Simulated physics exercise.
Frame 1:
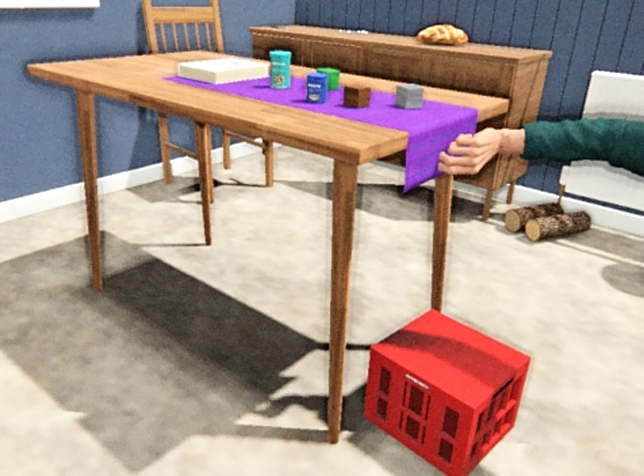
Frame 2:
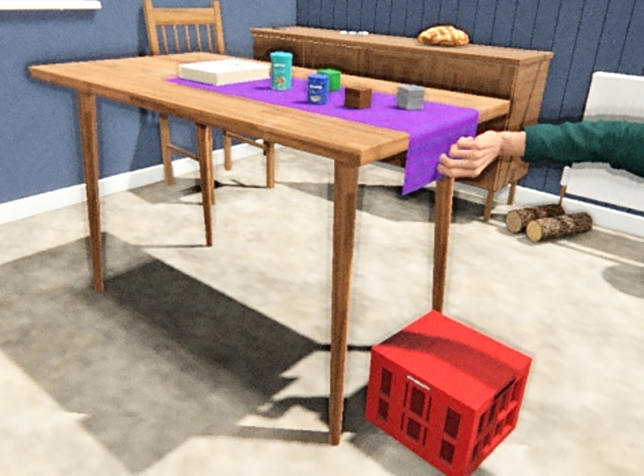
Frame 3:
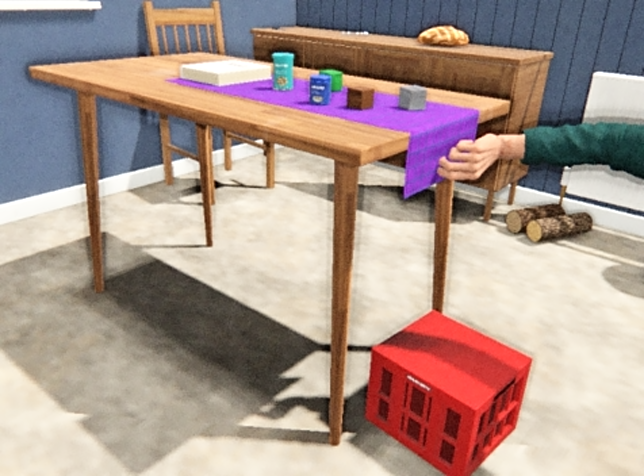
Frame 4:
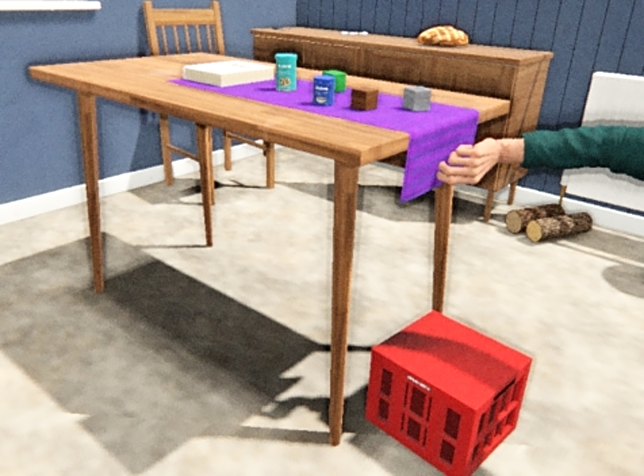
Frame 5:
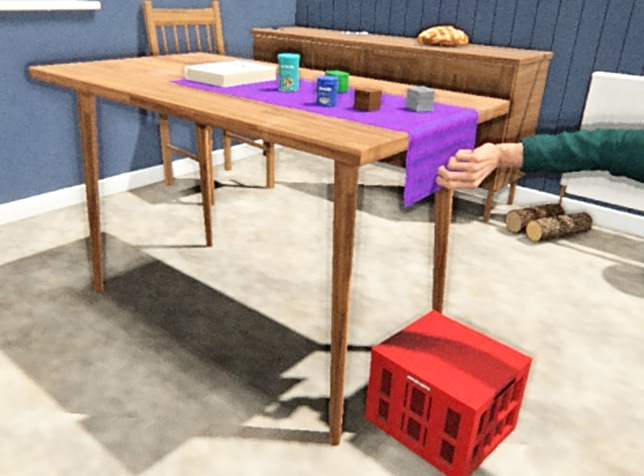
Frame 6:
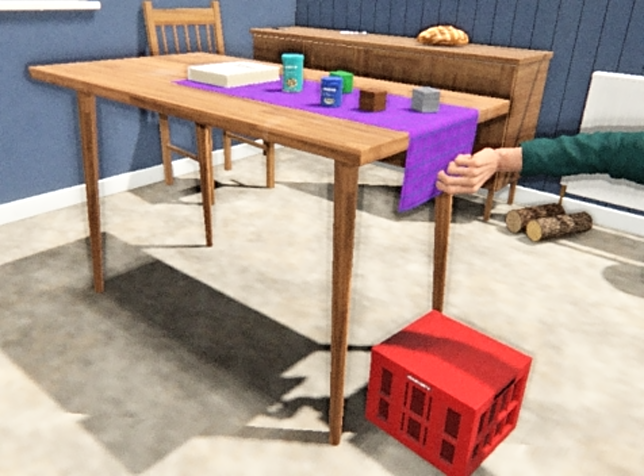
In a room with dark blue walls and a pale mottled floor, a fixed view looks slightly down on a wooden table. A purple cloth on it carries a turquoise can, blue pot, green, brown and grey cubes and a whitish flat box, with a red crate below right. The green-sleeved hand at right slowly draws the cloth's hanging end down, and the things shift slightly rightward with it.
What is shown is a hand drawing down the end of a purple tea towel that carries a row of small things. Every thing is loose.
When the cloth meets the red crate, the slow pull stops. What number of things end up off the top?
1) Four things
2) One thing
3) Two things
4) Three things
Answer: 1.
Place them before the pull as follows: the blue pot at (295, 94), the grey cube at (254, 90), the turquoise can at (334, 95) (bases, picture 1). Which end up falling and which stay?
Blue pot: Lost. Grey cube: Safe. Turquoise can: Lost.
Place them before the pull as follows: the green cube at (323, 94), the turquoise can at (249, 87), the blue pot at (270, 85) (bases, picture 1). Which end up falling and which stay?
Note: Green cube lost; turquoise can kept on top; blue pot kept on top.
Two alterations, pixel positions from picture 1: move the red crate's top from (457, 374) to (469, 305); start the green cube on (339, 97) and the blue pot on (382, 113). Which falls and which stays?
Result: Green cube still there, blue pot gone.
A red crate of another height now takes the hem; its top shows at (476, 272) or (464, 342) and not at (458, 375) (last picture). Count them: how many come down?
1 and 3.
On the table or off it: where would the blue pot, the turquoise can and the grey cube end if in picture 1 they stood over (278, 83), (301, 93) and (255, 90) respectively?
Blue pot kept, turquoise can dropped, grey cube kept.
A little later, hem near (432, 261); grey cube gone.
Next, hem near (426, 323); grey cube, brown cube and blue pot gone.
When it is over, hem on the crate; grey cube, brown cube, blue pot and green cube gone. It carries off four.
